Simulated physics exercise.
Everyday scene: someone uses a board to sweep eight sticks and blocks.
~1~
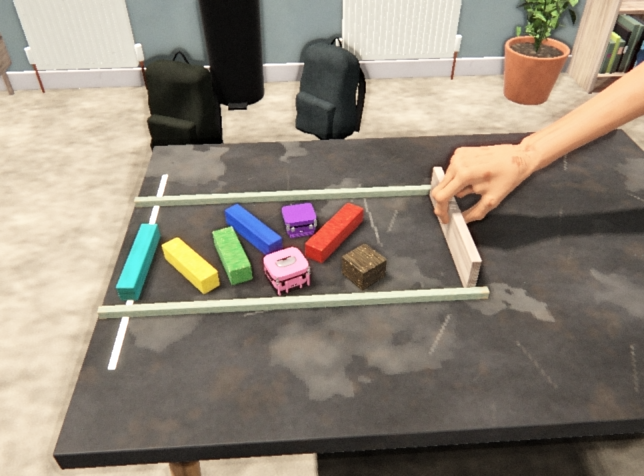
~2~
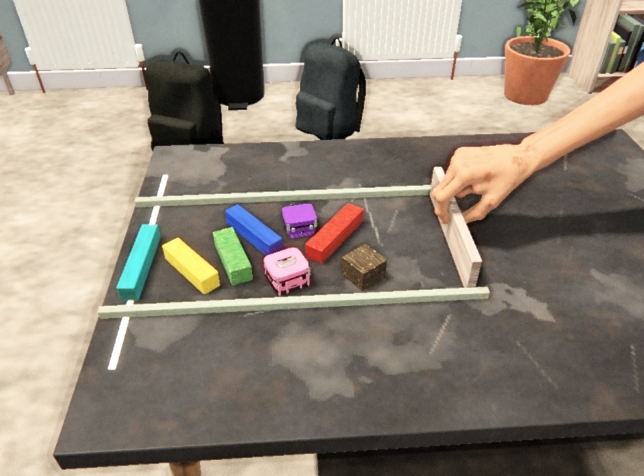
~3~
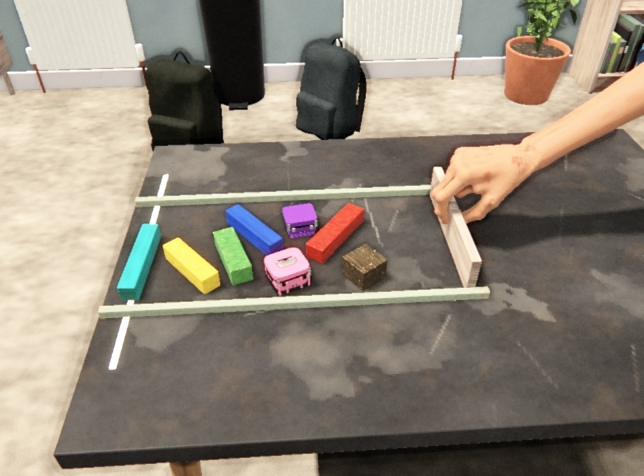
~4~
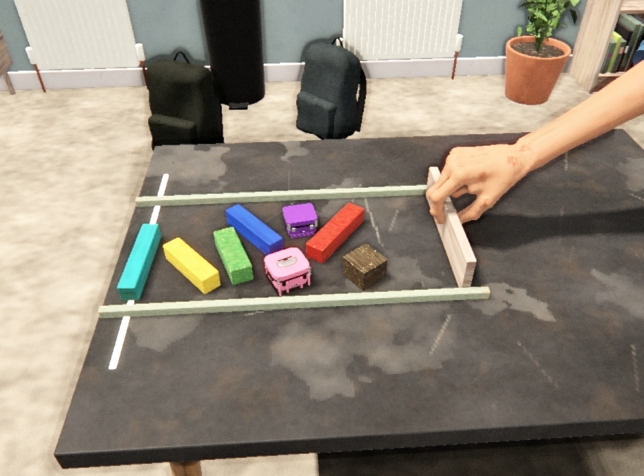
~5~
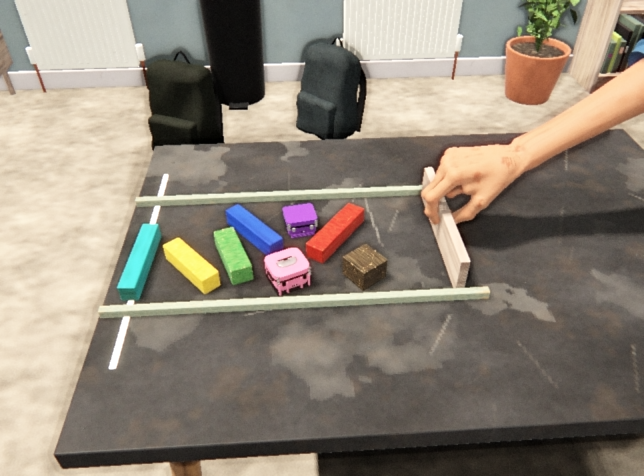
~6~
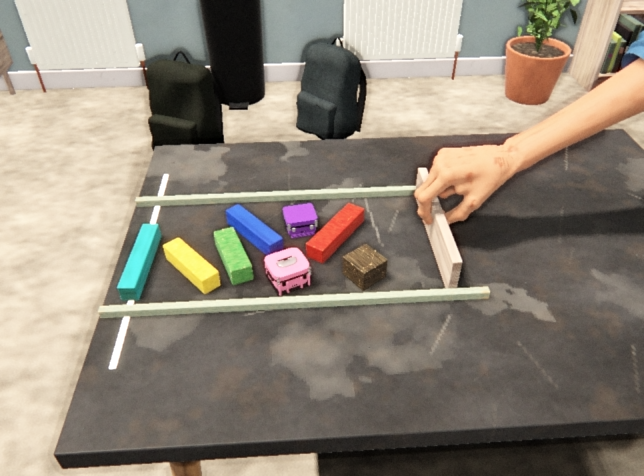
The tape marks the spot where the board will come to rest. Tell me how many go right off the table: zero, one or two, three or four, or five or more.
The ones that fall? Five or more of them, I think.
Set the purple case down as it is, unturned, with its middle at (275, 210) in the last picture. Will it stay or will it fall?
Note - purple case not retained.
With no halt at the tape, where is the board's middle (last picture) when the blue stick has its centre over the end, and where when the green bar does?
Roughly (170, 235); roughly (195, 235).
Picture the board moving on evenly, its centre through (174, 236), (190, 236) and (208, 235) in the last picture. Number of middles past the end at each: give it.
Going through the three places, I get 3, 3 and 2.
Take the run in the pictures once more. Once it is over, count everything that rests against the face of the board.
Counting them up gives 2.
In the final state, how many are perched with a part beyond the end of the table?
The number would be 1.
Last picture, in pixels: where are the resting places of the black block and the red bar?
I'd put one at around (118, 274) and the other at around (137, 237).
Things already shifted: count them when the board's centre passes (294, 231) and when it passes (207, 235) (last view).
First 7 and then 8.
A little later, none off yet; turquoise stick at rest near (141, 260); yellow bar at rest near (191, 265); green bar at rest near (233, 255).
Next, none off yet; turquoise stick shifted a little near (122, 260); yellow bar shifted about its own width near (136, 268); green bar shifted about its own width near (160, 254).
When it is over, the number that fall off is five or more; down, purple case, pink case, blue stick, green bar, yellow bar and turquoise stick.
